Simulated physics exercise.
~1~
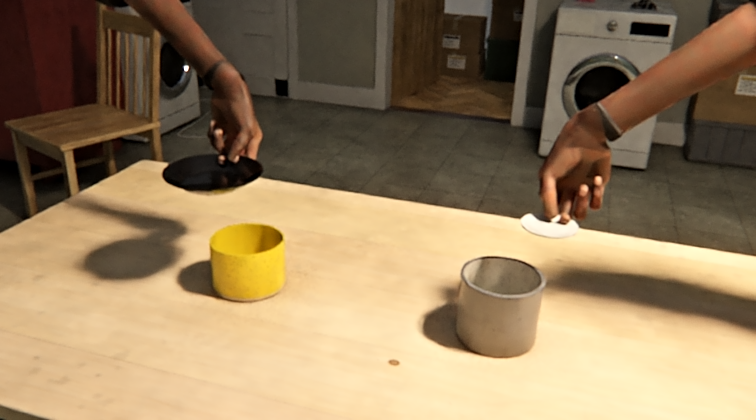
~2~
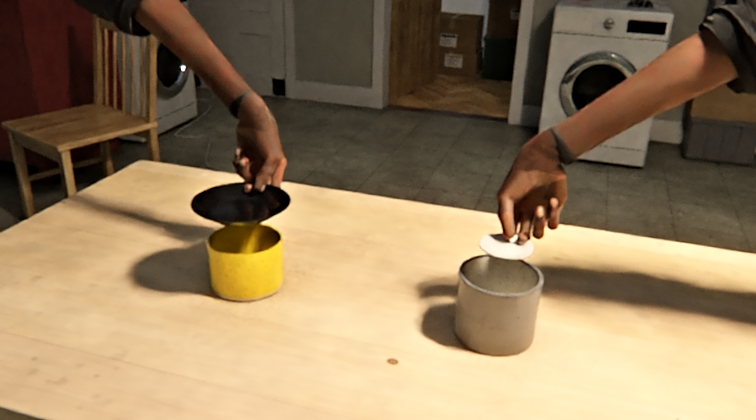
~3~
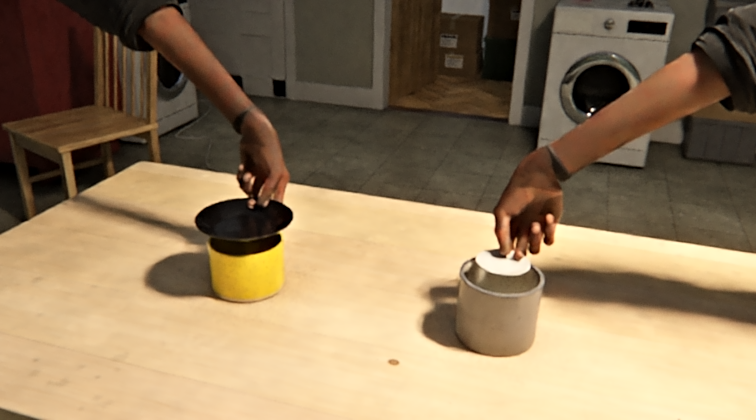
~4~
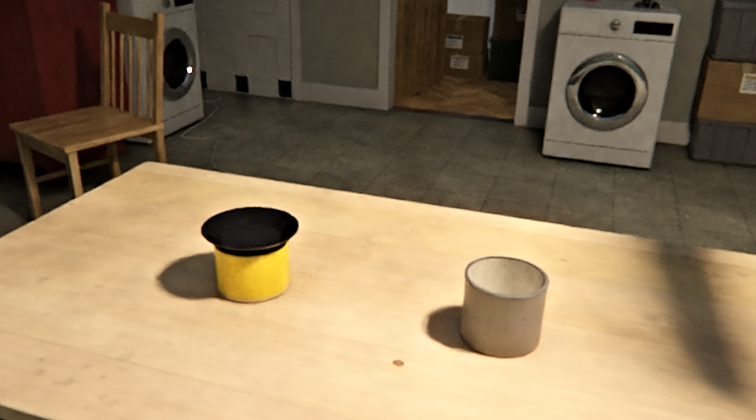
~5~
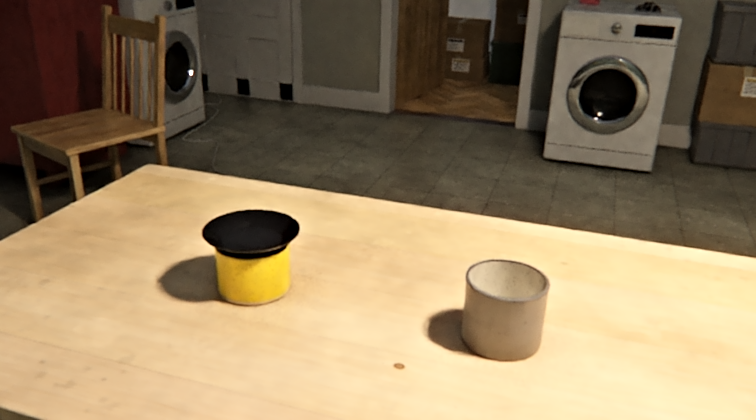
Two hands lowered a black plate toward a yellow mug and a small white saucer toward a gray pot, then let go and drew away, leaving the plate resting across the mug's rim while the saucer dropped out of sight inside the pot.
